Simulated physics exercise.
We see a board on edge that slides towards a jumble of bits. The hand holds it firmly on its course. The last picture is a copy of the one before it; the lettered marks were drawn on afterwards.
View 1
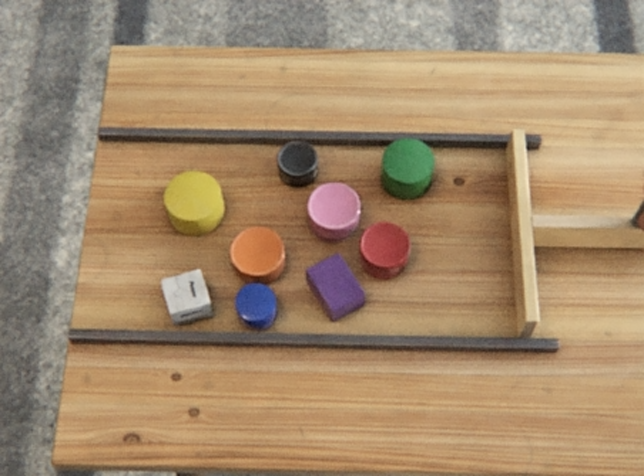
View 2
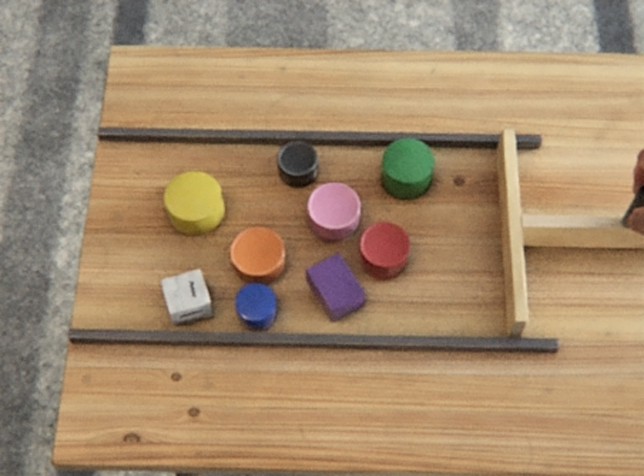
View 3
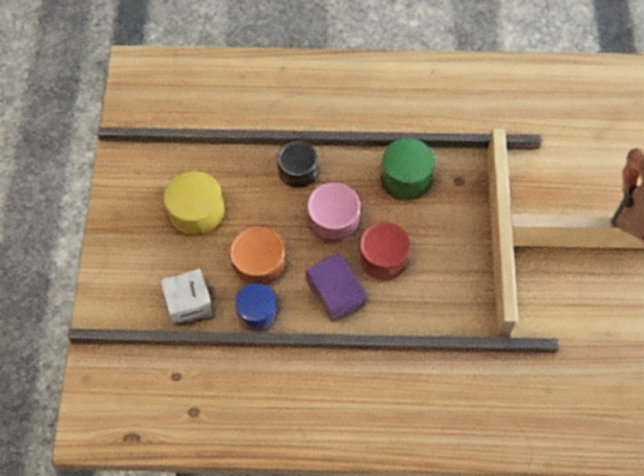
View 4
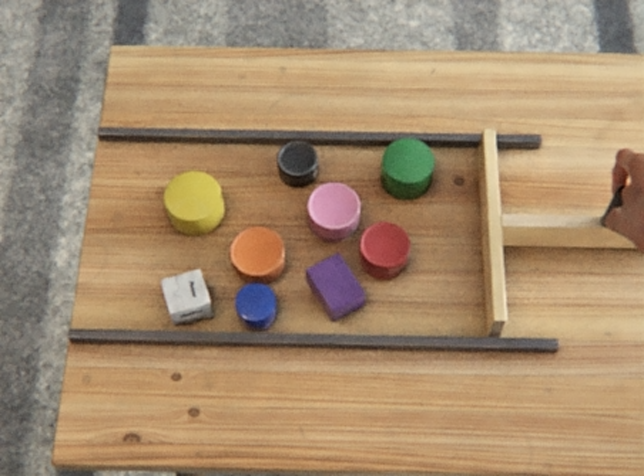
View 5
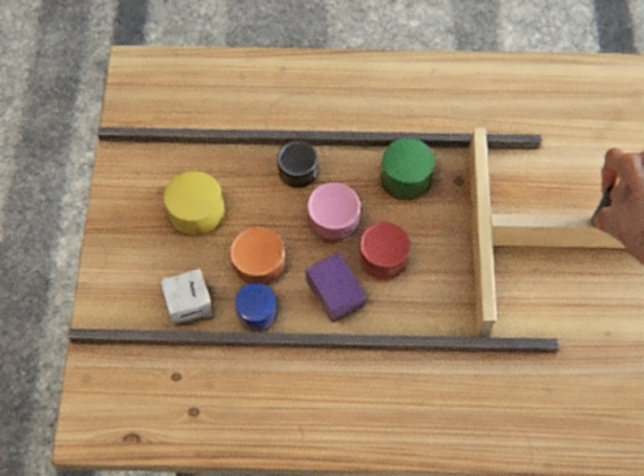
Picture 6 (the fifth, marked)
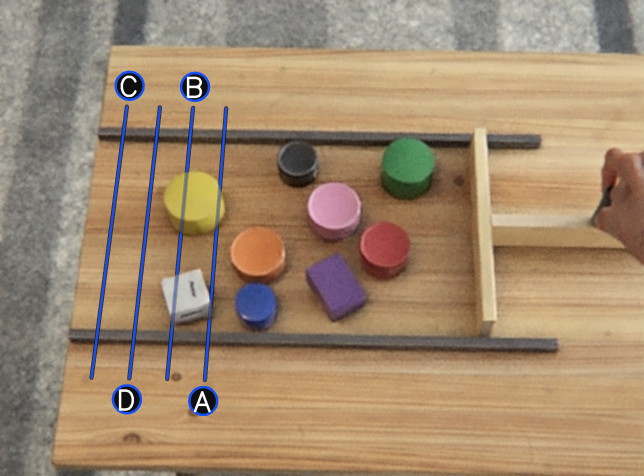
Wooden board on edge sliding slowly left between two dark rails, pushed by a hand, with colourful round pieces and blocks lying still.
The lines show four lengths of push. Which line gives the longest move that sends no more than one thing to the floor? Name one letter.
The farthest such stop is B.
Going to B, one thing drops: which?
The white packet.
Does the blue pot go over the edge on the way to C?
Yes.
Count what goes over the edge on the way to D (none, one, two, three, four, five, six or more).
Five.
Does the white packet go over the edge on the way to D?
Yes.
On the copy, A at (216, 235); B at (181, 234); C at (110, 233); D at (146, 234).
On B. First, board (374, 218); green tin (342, 167); purple block (324, 296).
Then, board (265, 216); white packet (145, 294); yellow tin (183, 203).
Finally, board (181, 214); white packet over the edge; yellow tin (107, 192); one fallen.
By contrast, A is within the limit but short; C drops six; D drops five.
